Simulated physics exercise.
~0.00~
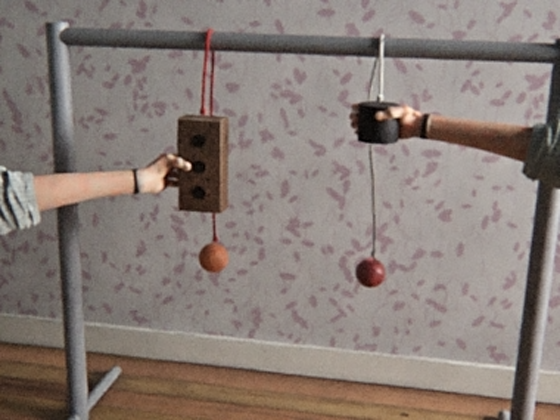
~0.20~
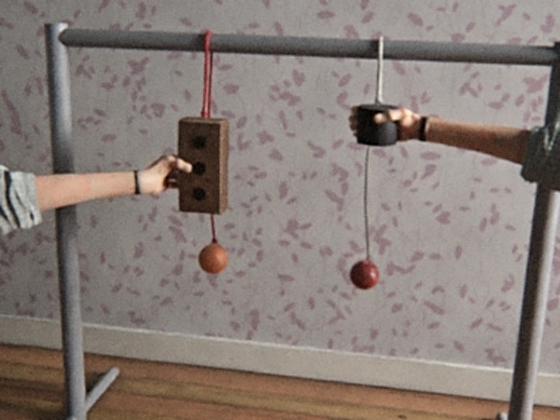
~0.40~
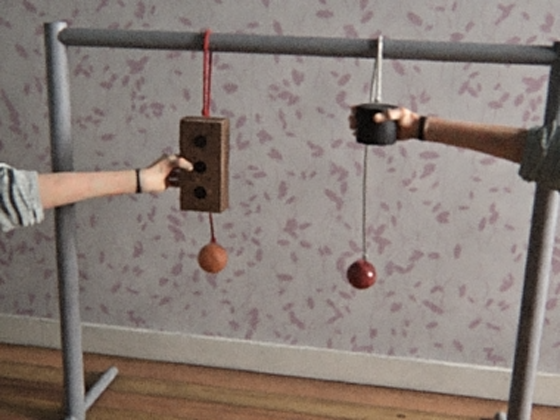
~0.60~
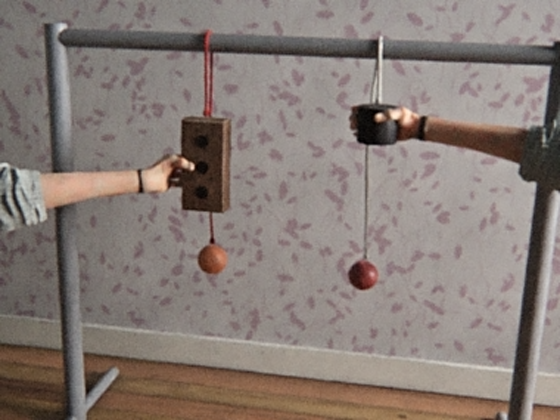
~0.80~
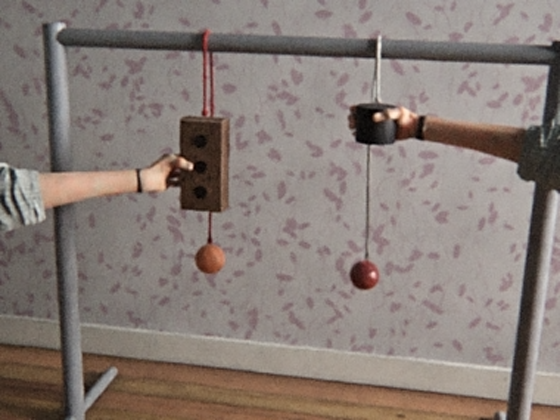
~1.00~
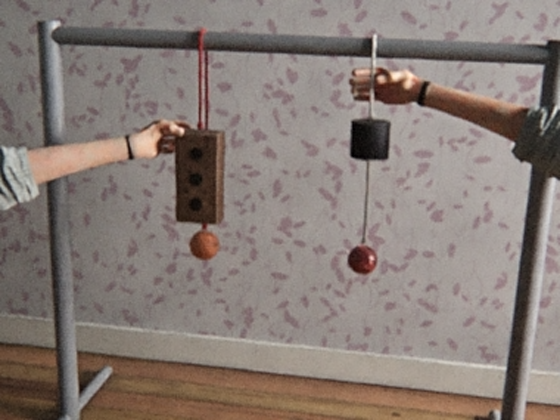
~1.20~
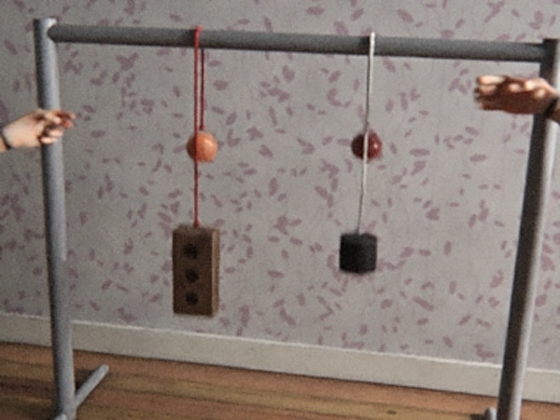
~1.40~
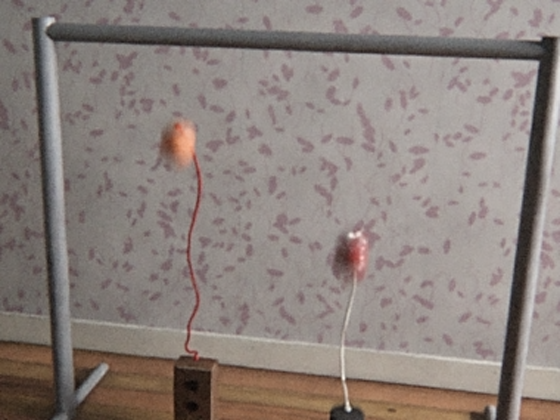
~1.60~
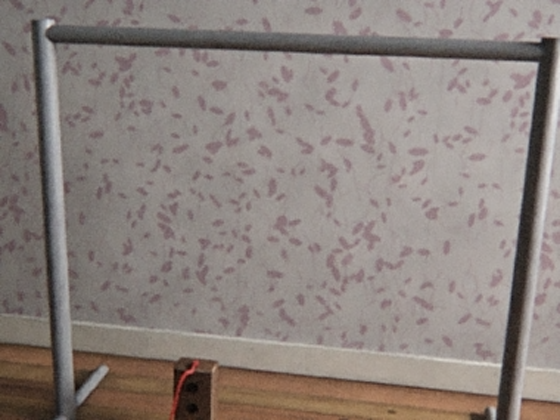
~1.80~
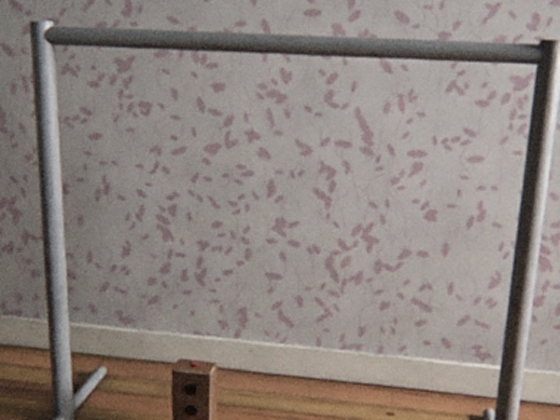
Two arms reach in from the left and right, holding a brown brick with three holes and a small black block beneath a grey rail, seen from the front against pink-flecked wallpaper. A red lace over the rail joins the brick to an orange ball, and a pale lace joins the block to a dark red ball. The hands let go and draw back. Brick and block drop while both balls rise toward the rail. Both laces slip off, and the balls fall after them. The brick ends upright on the wooden floor below the bare rail, the block out of view.
